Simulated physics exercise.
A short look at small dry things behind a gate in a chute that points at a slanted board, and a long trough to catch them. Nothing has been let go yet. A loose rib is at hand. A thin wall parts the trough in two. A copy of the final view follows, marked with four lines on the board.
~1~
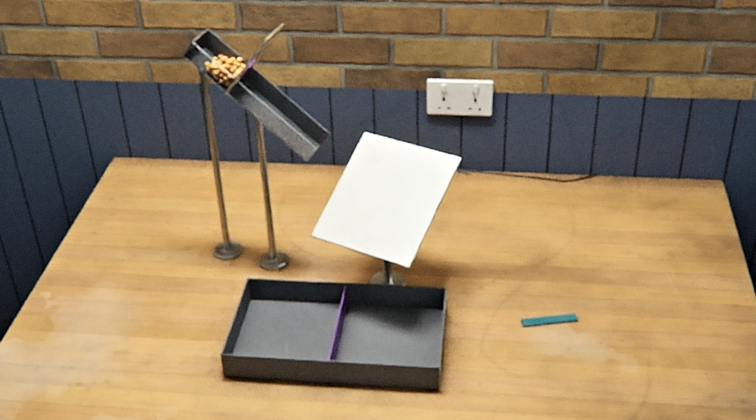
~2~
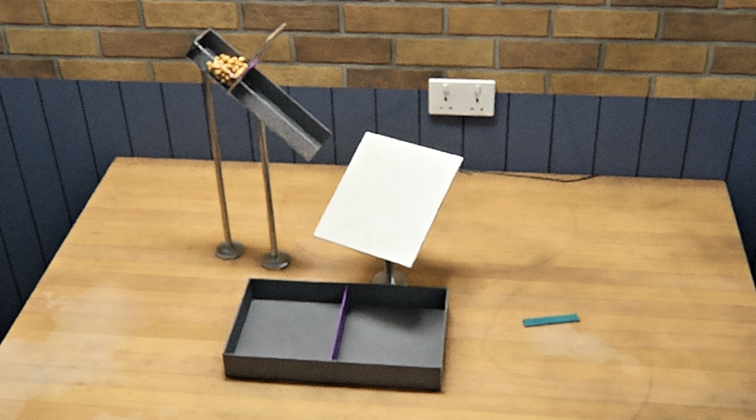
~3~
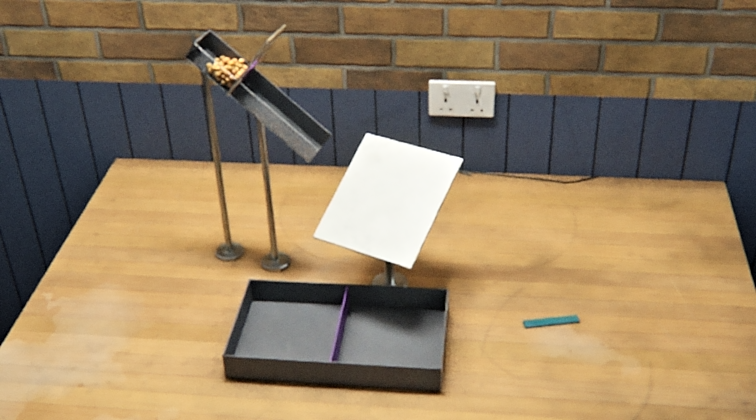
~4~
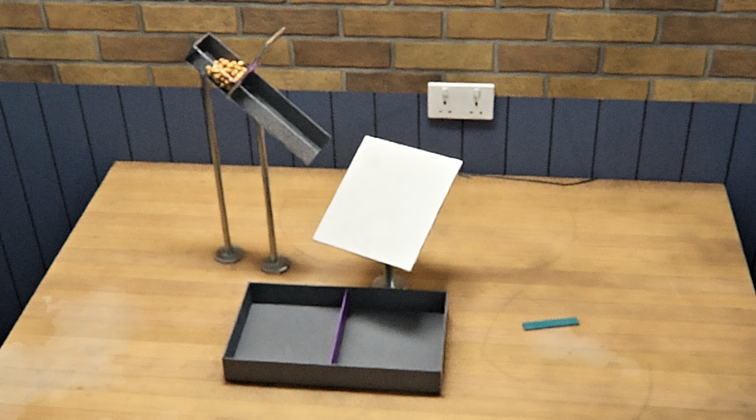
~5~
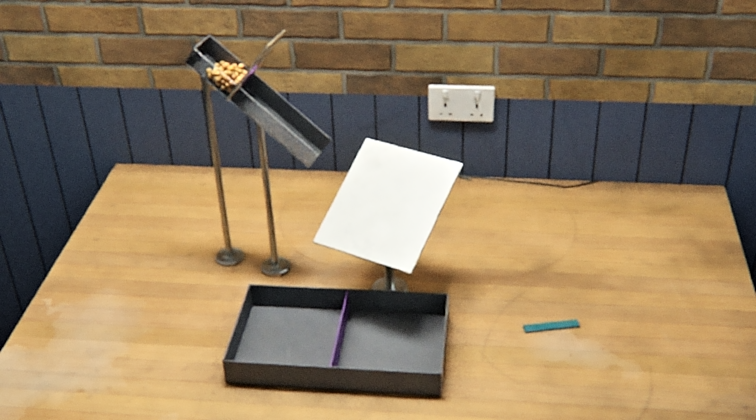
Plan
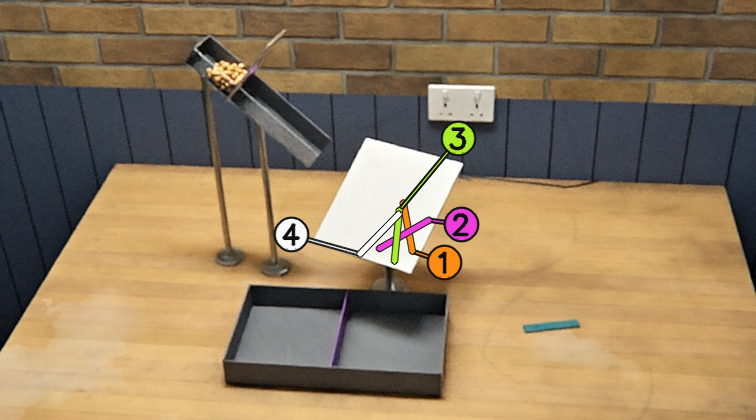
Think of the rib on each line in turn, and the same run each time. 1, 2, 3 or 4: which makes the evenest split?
It is 2.
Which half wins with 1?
The right half.
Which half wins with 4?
The left half.
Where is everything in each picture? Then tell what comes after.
Load behind the gate (227, 72), round wooden beads; lip of the chute (314, 153), sloping fairly steeply, in the first frame.
Middle of the board (388, 197), tilted fairly steeply; middle of its low edge (361, 251); of its high edge (413, 145), in the second frame.
Front corners of the trough (223, 355) and (440, 369); front end of its middle wall (330, 362); gate still shut (249, 70), in the third frame.
Middle of the load (229, 75); lip (315, 157), in the fourth frame.
Middle of the load (229, 78); lip (315, 159), in the fifth frame.
On the marked copy, line 1 from (403, 202) to (412, 251); line 2 from (429, 220) to (379, 248); line 3 from (399, 210) to (394, 261); line 4 from (399, 213) to (359, 254).
With 1, of what is caught, about a tenth in the left half, almost all in the right.
With 2, of what is caught, roughly half in the left half, roughly half in the right.
With 3, of what is caught, about a tenth in the left half, the larger part in the right.
With 4, of what is caught, the larger part in the left half, roughly a quarter in the right.
